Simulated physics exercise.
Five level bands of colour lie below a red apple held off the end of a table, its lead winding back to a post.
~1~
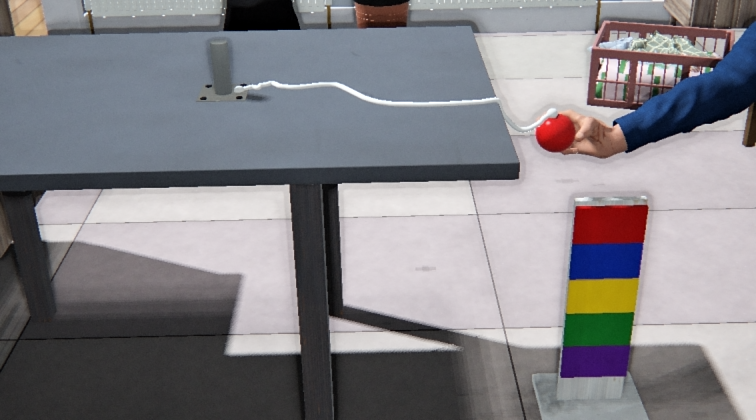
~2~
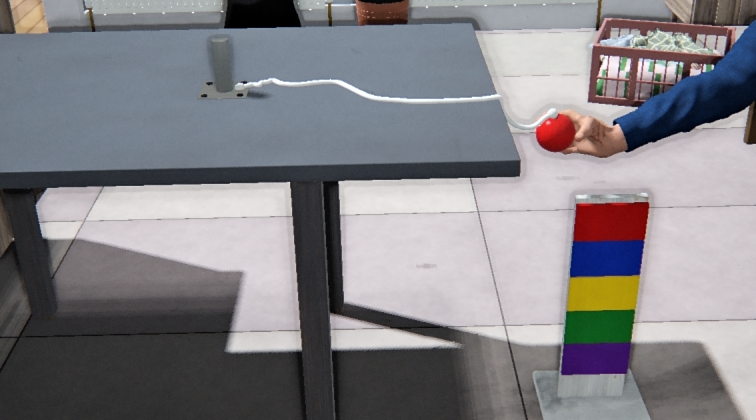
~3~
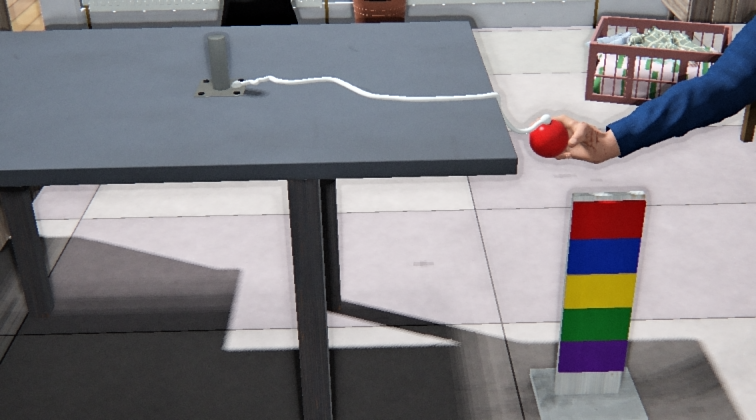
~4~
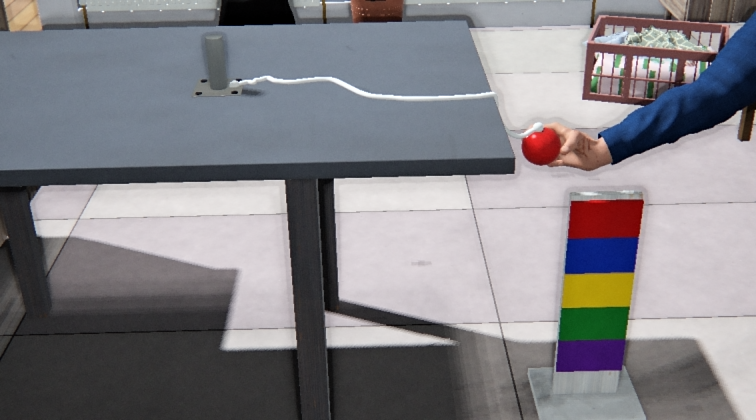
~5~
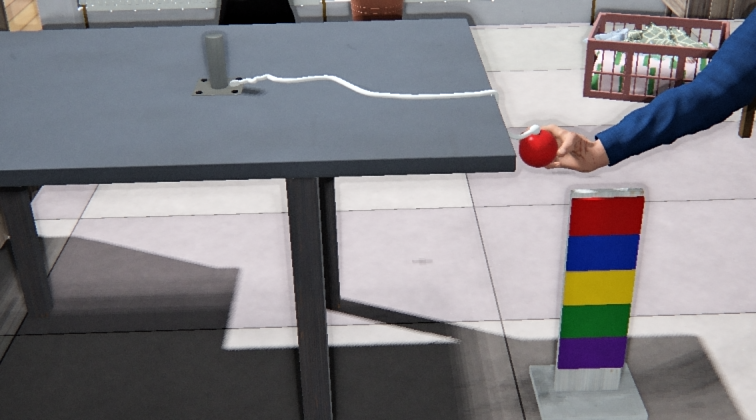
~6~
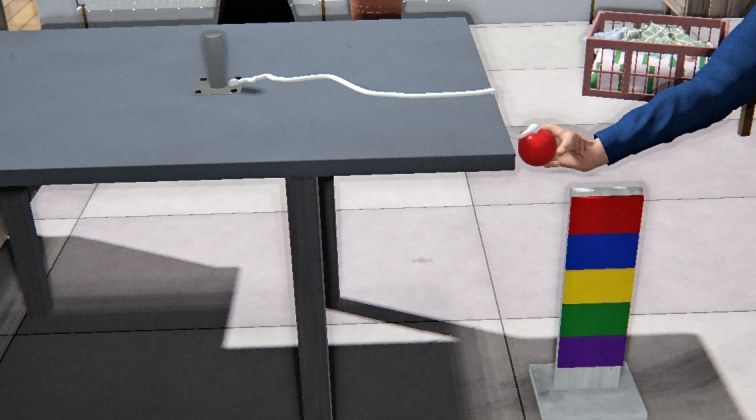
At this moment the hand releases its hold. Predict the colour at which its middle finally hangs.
Prediction: Red.
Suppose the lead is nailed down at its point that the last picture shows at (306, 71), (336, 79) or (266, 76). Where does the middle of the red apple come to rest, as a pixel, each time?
Try by try, around (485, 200), (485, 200) and (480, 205).
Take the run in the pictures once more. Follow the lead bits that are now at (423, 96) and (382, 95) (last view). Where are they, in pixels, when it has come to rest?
First point (464, 86), second point (423, 86).
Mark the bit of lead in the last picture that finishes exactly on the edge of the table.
In the last picture it is at roughly (451, 95).
Soon after, apple near (510, 202); level with red.
After that, apple near (460, 206); level with red.
And then, apple near (477, 215); level with red.
In the end, apple near (484, 216); level with red. Its middle rests at the red band.
